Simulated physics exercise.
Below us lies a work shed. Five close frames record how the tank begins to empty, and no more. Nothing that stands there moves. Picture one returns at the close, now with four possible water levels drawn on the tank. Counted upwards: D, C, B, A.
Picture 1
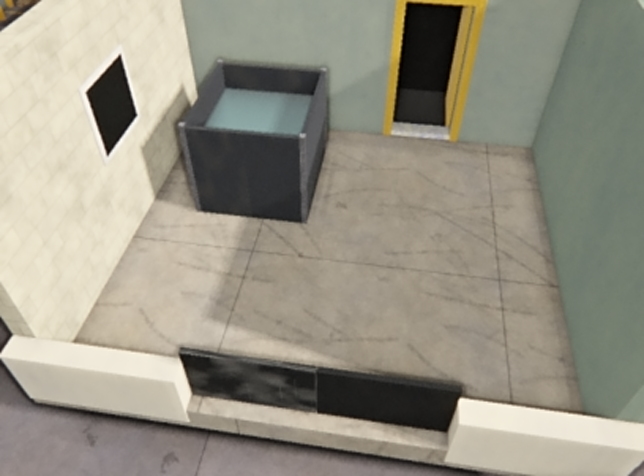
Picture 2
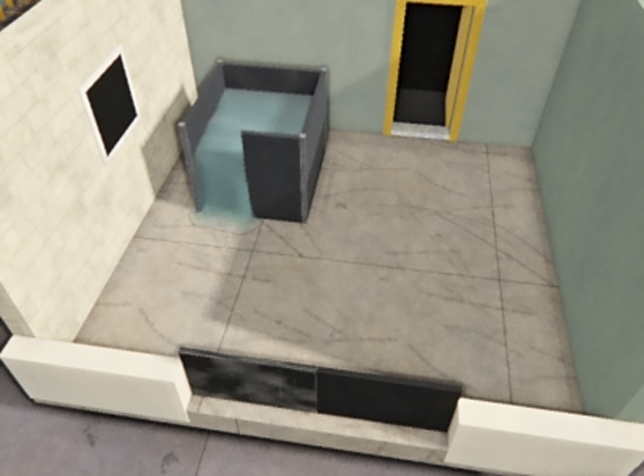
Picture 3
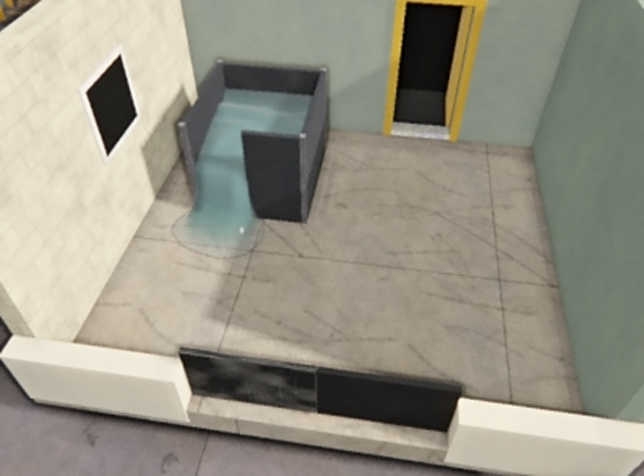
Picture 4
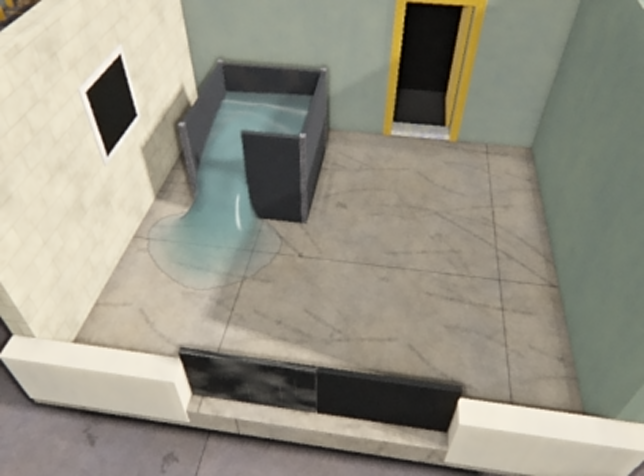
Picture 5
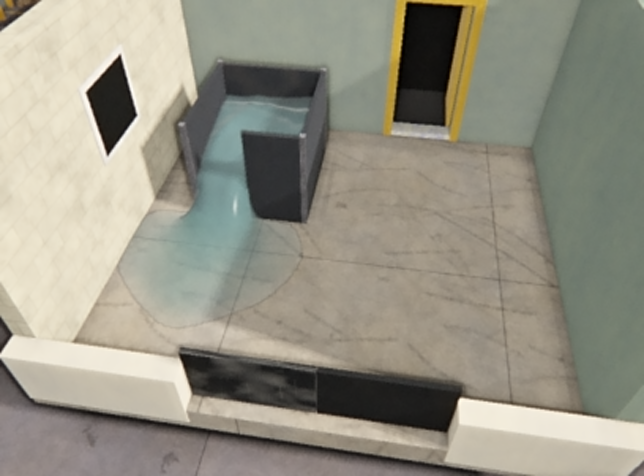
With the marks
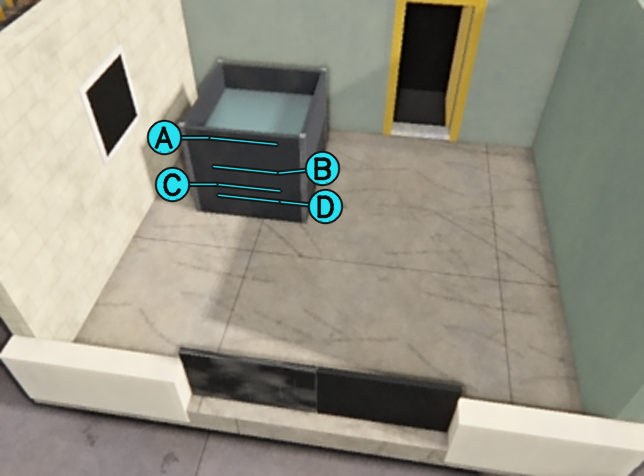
The clip opens on a work shed seen from above, with still water in a dark tank near a yellow doorway. Part of the tank's front side disappears, leaving a gap on the left, and water pours through it, then spreads across the floor in a widening, rounded pool toward the lower left.
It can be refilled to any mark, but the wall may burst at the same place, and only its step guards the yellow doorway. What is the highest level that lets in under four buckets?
Take B.
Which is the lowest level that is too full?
The answer is A.
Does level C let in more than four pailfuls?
No, not at all.
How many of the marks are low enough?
Three.
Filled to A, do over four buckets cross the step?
Yes, that goes wrong.
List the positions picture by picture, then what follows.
Water in the tank at rest, its middle at (260, 121); foot of the yellow doorway at (420, 137); shut gate at (317, 375).
Water covers 1 % of the ground and shows as far out as (246, 229).
Water covers 3 % of the ground and shows as far out as (228, 251).
Water covers 7 % of the ground and shows as far out as (206, 283).
Water covers 13 % of the ground and shows as far out as (187, 314).
On the marked copy, A at (242, 141); B at (245, 169); C at (247, 187); D at (249, 198); from the bottom up D, C, B, A.
With A, about 8 bucketfuls get in.
With B, a bucket or two gets in.
With C, nothing gets over.
With D, nothing gets over.
